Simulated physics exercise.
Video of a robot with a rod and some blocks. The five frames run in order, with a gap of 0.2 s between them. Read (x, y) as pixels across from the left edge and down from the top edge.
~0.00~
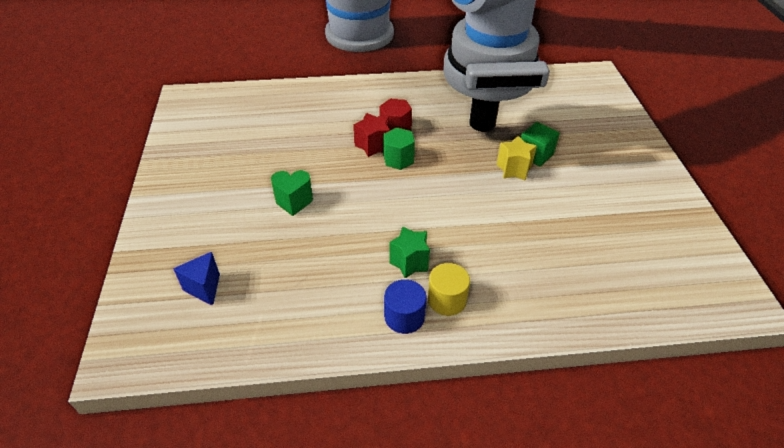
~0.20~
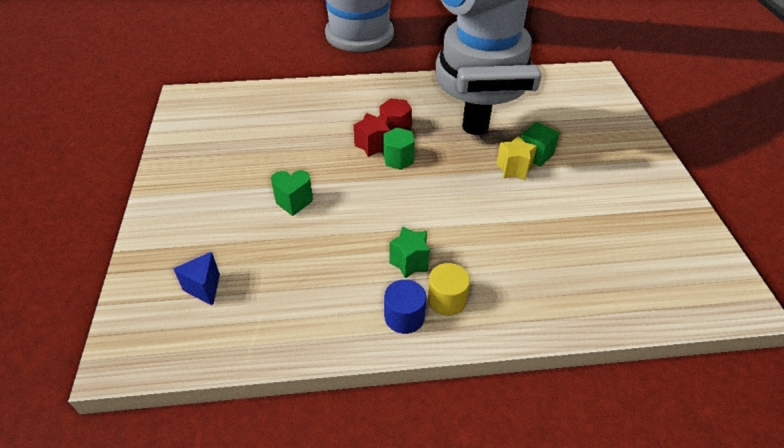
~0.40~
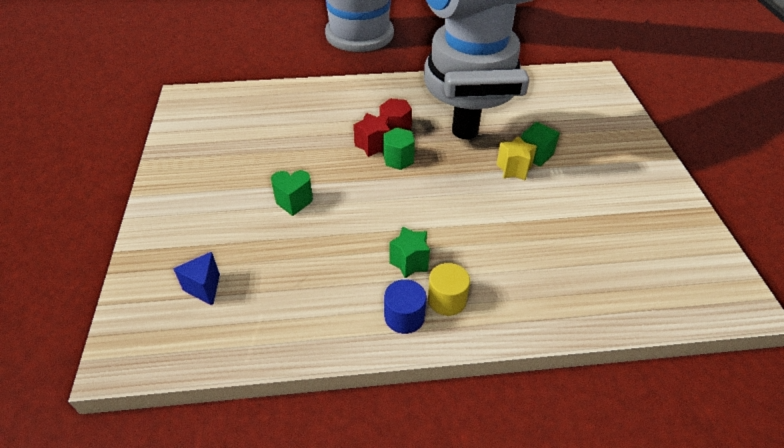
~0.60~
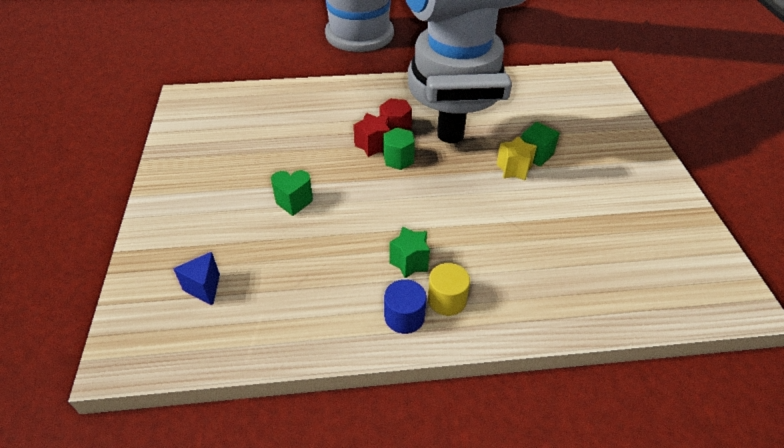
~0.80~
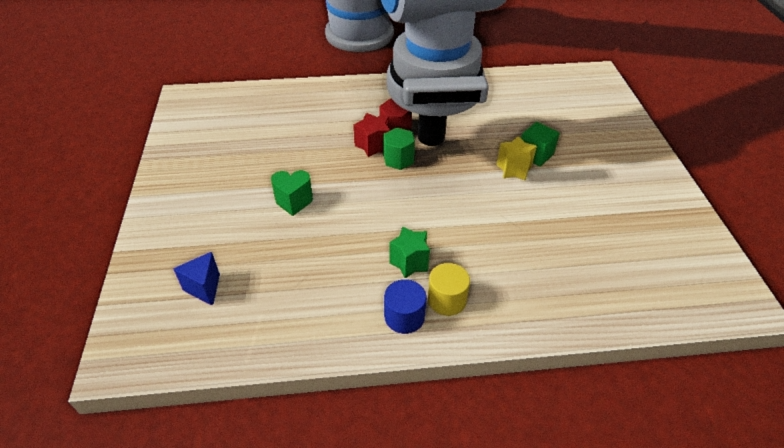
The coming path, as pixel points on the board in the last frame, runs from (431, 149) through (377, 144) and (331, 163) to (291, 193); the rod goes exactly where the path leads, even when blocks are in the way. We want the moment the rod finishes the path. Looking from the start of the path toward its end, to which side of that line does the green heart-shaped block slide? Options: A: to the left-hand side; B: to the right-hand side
Letter A.
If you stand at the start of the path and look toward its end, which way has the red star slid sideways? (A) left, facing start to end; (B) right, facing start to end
Choice B: Right, facing start to end.
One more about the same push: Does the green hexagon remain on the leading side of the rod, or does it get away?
At that point it is off to one side or behind.
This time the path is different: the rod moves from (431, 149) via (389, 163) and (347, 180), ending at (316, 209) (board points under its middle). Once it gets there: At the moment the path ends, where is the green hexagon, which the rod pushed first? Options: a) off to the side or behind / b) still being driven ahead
Option b.
On the path given first. One third of the way, rod at (377, 133); red star at (349, 123); red hexagon at (388, 104), turned 40° clockwise; green hexagon at (394, 140), turned 15° anticlockwise.
Two thirds of the way, rod at (330, 152); red star at (307, 131), turned 40° clockwise; red hexagon at (388, 104), turned 40° clockwise; green hexagon at (394, 140), turned 15° anticlockwise.
At the end, rod at (289, 182); green heart-shaped block at (282, 190); red star at (305, 132), turned 50° clockwise; red hexagon at (388, 104), turned 40° clockwise; green hexagon at (394, 140), turned 15° anticlockwise.
